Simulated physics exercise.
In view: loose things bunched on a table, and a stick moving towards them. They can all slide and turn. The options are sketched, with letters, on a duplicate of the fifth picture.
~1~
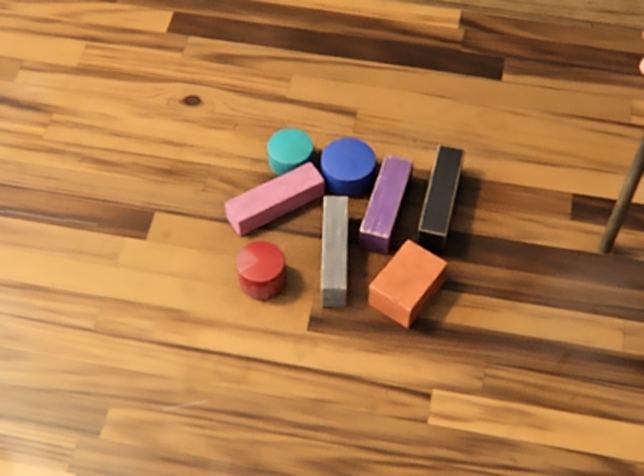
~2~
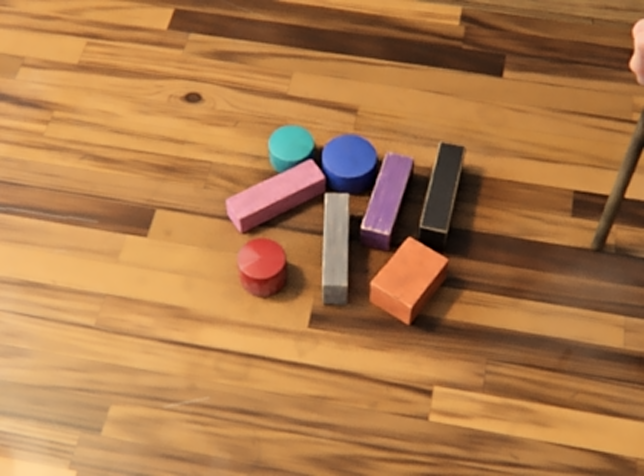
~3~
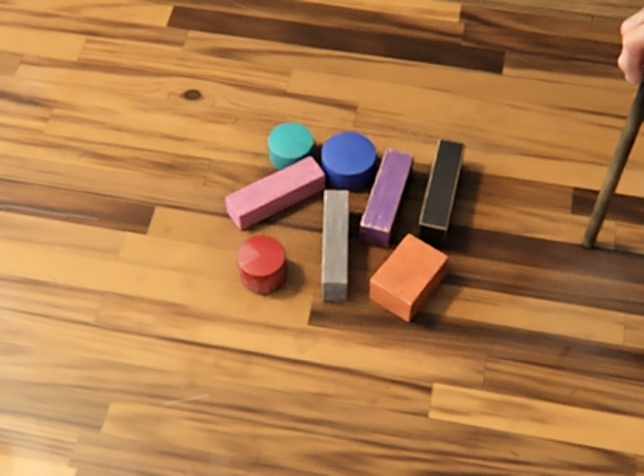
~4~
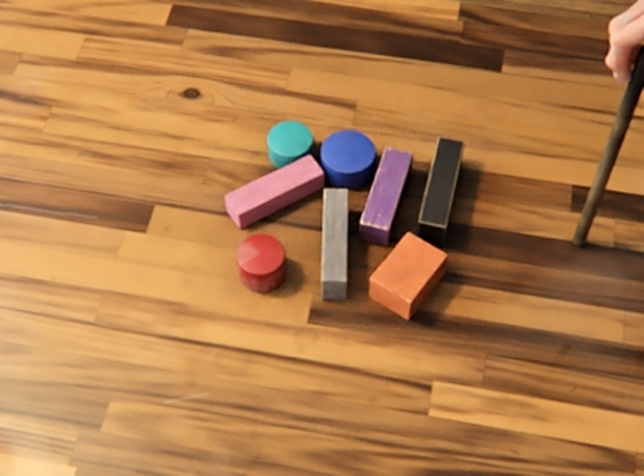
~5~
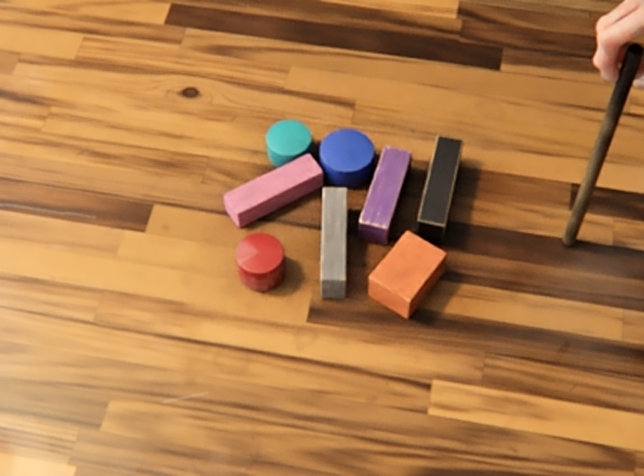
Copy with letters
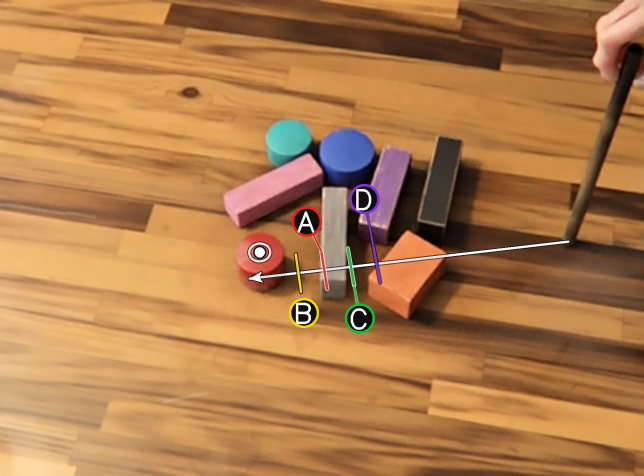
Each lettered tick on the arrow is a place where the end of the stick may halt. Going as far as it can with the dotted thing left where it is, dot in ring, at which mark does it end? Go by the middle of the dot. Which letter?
Mark A.
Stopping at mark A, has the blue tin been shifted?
By then, no.
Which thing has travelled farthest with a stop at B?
The grey bar.
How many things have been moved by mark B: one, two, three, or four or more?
It has moved three.
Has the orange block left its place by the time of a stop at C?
By then, yes.
On the marked copy, A at (325, 270); B at (298, 273); C at (351, 267); D at (377, 264); the arrow from (569, 242) to (249, 279); the white dot at (260, 253).
Taking A. A third of the way, foot of the stick (482, 253).
Two thirds of the way, foot of the stick (394, 262); orange block (389, 287).
When it is over, foot of the stick (325, 271); orange block (384, 292); grey bar (315, 240); the dot is still in its ring.
As for the rest, B shifts the dotted thing to (241, 261); C keeps the dot in but is short; D keeps the dot in but is short.
